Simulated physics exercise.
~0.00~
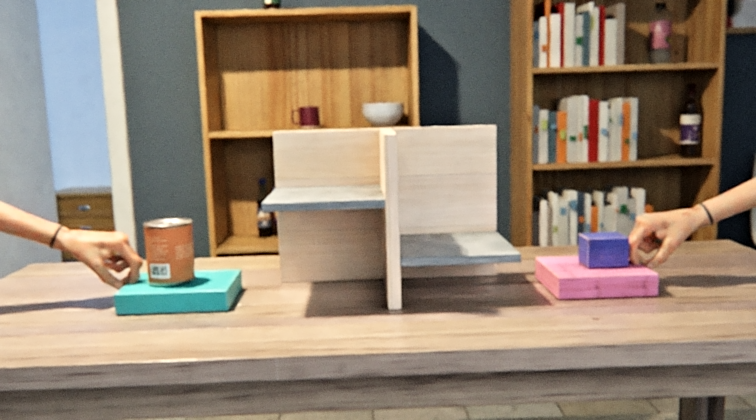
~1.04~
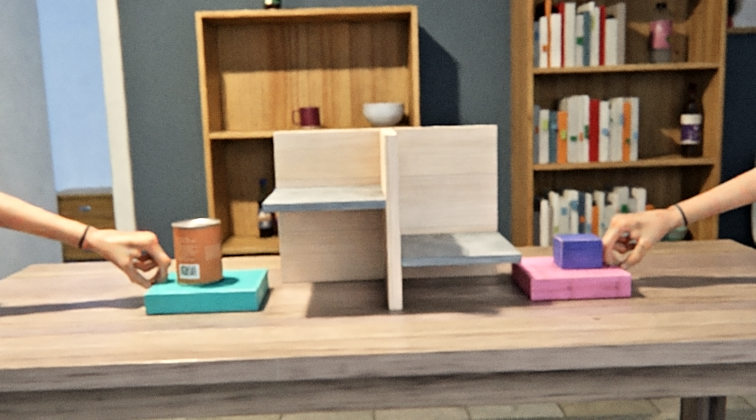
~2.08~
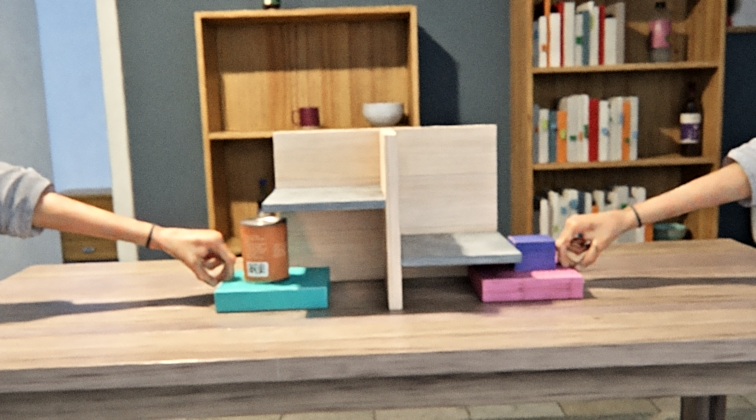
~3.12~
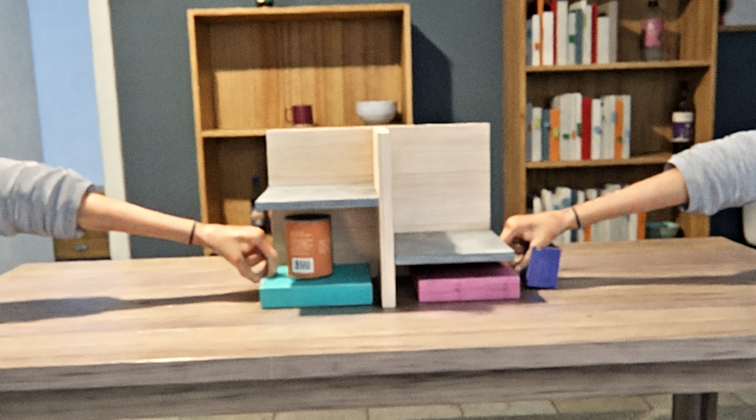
Blue block on a pink board striking a low shelf and tipping off while an orange tin slides under the higher one, hands pushing both trays inward.
